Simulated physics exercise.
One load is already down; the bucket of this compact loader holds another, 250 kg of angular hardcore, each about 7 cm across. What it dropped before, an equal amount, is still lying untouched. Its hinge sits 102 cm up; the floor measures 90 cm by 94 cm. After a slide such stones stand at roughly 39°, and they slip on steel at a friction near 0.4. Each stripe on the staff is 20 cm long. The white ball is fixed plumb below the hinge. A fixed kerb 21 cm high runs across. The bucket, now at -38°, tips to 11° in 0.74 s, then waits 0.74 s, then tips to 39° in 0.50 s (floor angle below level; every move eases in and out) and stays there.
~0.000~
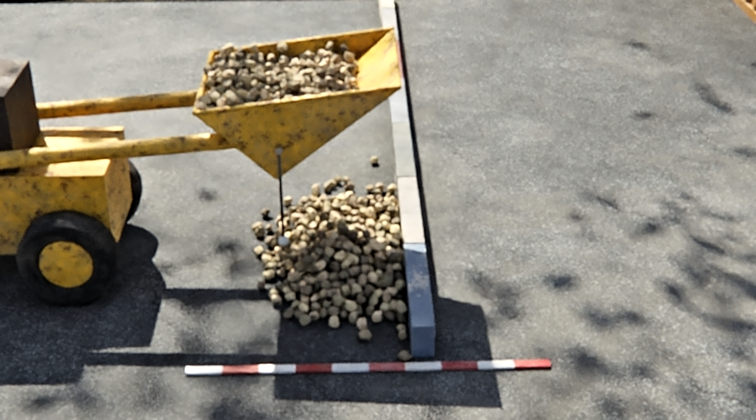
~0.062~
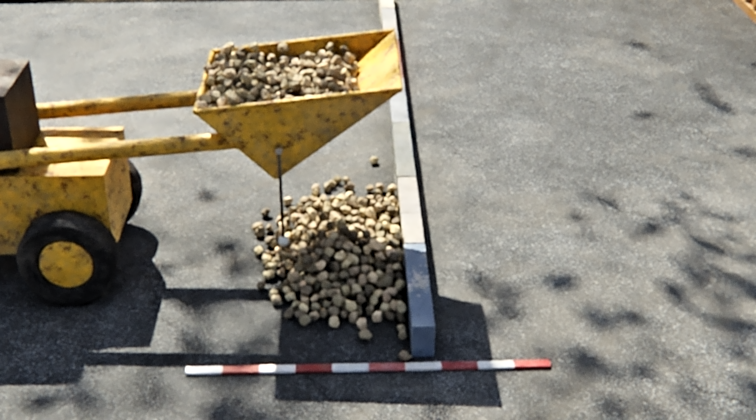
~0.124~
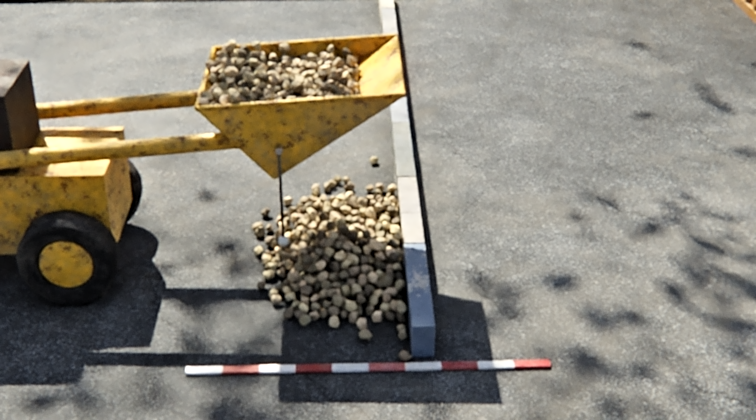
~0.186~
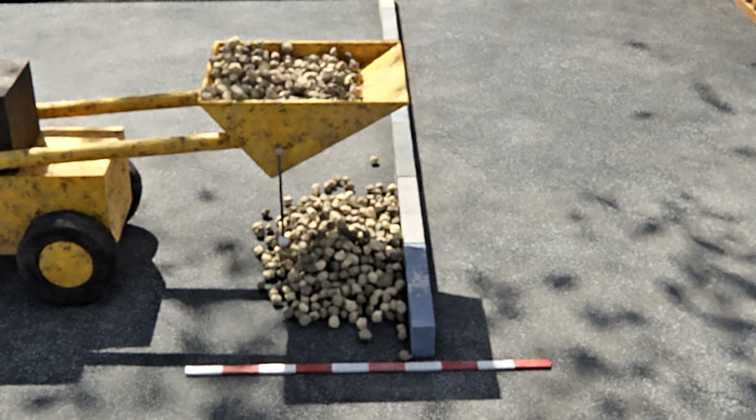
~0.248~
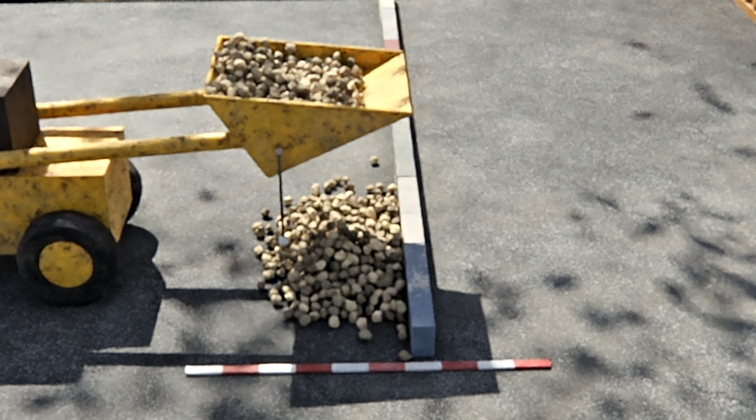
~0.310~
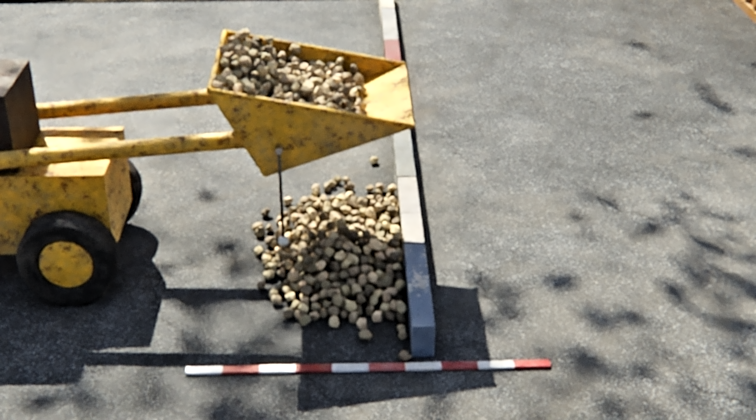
On a sunlit grey pavement, a yellow loader held a bucket full of pale stones above a heap lying against a kerb, then slowly tilted it so its right lip dipped, the stones shifting slightly.
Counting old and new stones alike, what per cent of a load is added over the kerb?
Roughly 35 per cent of a load more.
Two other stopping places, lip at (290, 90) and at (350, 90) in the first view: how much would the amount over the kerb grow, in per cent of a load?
Near 0 per cent from the first place, 5 from the second.
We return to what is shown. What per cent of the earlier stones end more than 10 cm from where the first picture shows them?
Roughly 0 per cent of them.
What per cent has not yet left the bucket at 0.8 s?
It holds some 100 per cent.
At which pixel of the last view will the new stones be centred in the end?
Their middle is at about (403, 232).
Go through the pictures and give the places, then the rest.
The bucket is at -38°, its lip at (401, 87); the top of the load is at (283, 59). The earlier load is highest near (355, 231), 24 cm above ground level, 100 % on this side of the kerb, in the first frame.
Lip at (402, 89), floor tilted -37°, highest stones at (250, 58); the stones move at 0.1 m/s on average, in the second frame.
The bucket is at -34°, its lip at (405, 94); the top of the load is at (240, 53); the stones move at 0.2 m/s on average, in the third frame.
Lip at (408, 103), floor tilted -30°, highest stones at (234, 52); the stones move at 0.3 m/s on average, in the fourth frame.
Lip at (412, 114), floor tilted -25°, highest stones at (238, 48); the stones move at 0.4 m/s on average, in the fifth frame.
The bucket is at -19°, its lip at (414, 126); the top of the load is at (237, 47); the stones move at 0.4 m/s on average, in the sixth frame.
After 0.6 s the floor is at 3°; in per cent of one load, 100 in the bucket, 100 on this side of the kerb; the foremost stones are at (397, 238).
After 0.8 s the floor is at 11°; in per cent of one load, 100 in the bucket, 100 on this side of the kerb; the foremost stones are at (397, 238).
After 2.4 s the floor is at 39°; in per cent of one load, 32 in the bucket, 155 on this side of the kerb, 13 over the kerb; the foremost stones are at (483, 243).
After 4.9 s the floor is at 39°; in per cent of one load, 8 in the bucket, 157 on this side of the kerb, 35 over the kerb; the foremost stones are at (531, 226). Net gain over the kerb, 35.
